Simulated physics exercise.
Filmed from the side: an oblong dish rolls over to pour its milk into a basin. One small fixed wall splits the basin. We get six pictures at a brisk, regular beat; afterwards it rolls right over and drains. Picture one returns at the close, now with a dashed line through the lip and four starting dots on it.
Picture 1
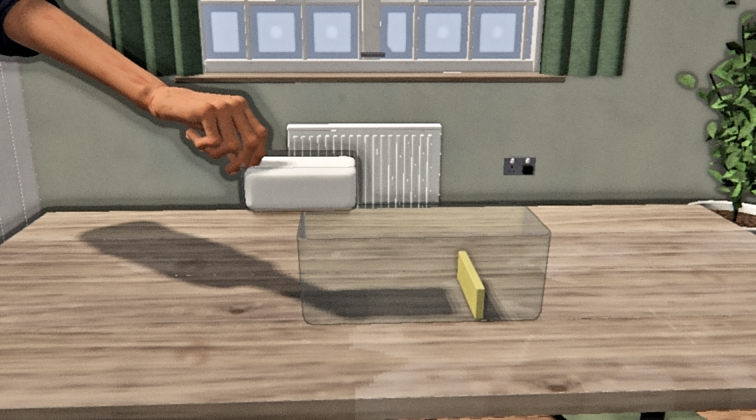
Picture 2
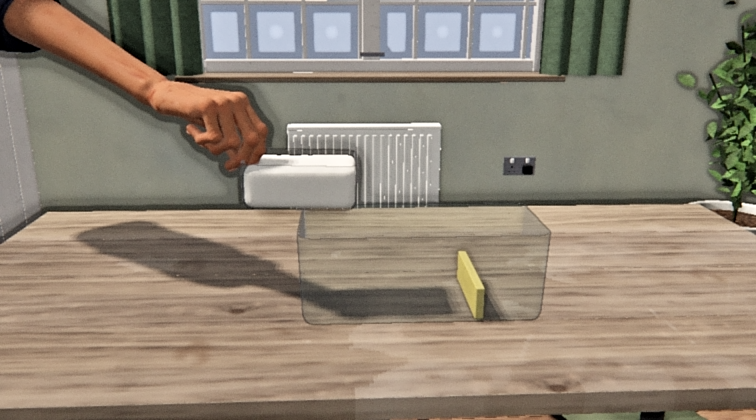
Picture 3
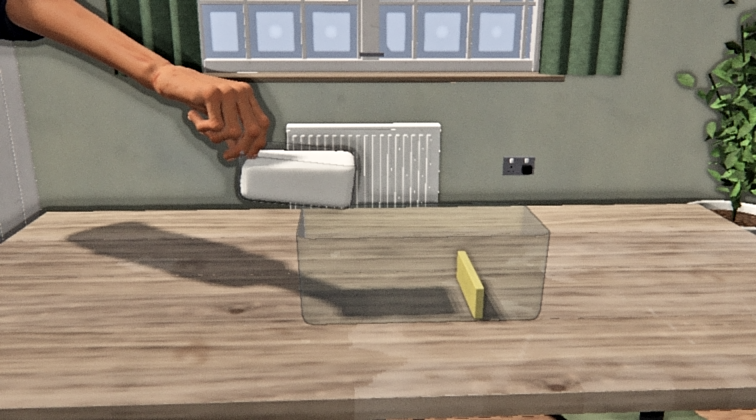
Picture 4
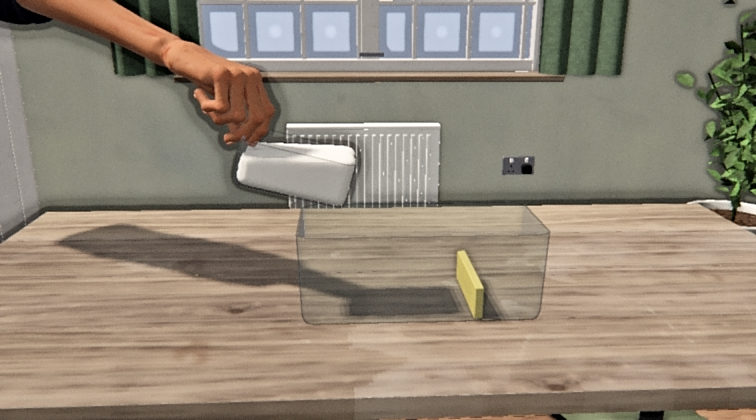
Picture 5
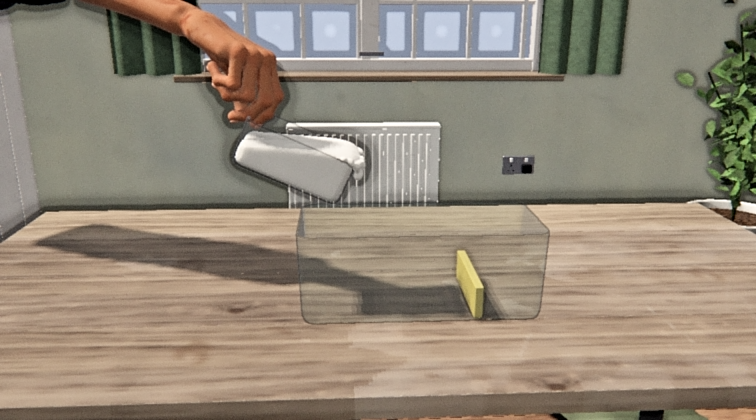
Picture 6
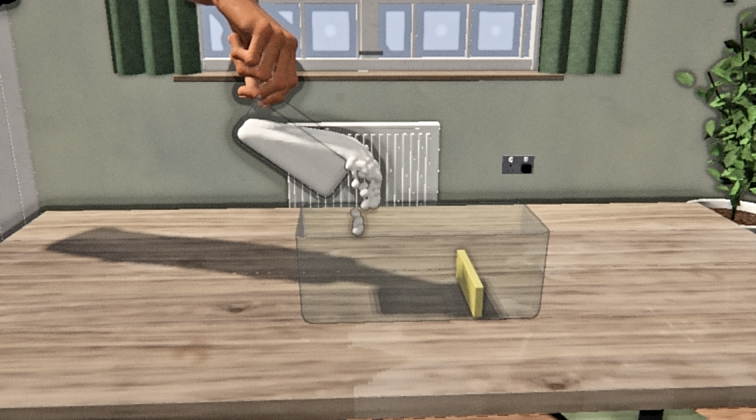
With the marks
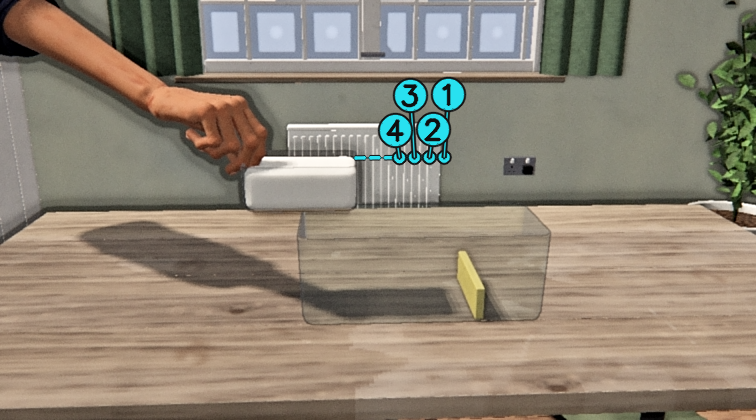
A hand tilts a white dish rightward, and milk pours over its lip above a clear basin.
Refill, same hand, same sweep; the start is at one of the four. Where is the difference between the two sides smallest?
4 beats the others.
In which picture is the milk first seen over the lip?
Picture 4.
In cyan, 1 at (444, 157); 2 at (429, 157); 3 at (414, 157); 4 at (399, 157).
With 1, about 31 % ends left of the wall and 66 % right of it; 3 % is lost outside.
With 2, about 26 % ends left of the wall and 71 % right of it; 3 % is lost outside.
With 3, about 32 % ends left of the wall and 65 % right of it; 3 % is lost outside.
With 4, about 50 % ends left of the wall and 47 % right of it; 3 % is lost outside.
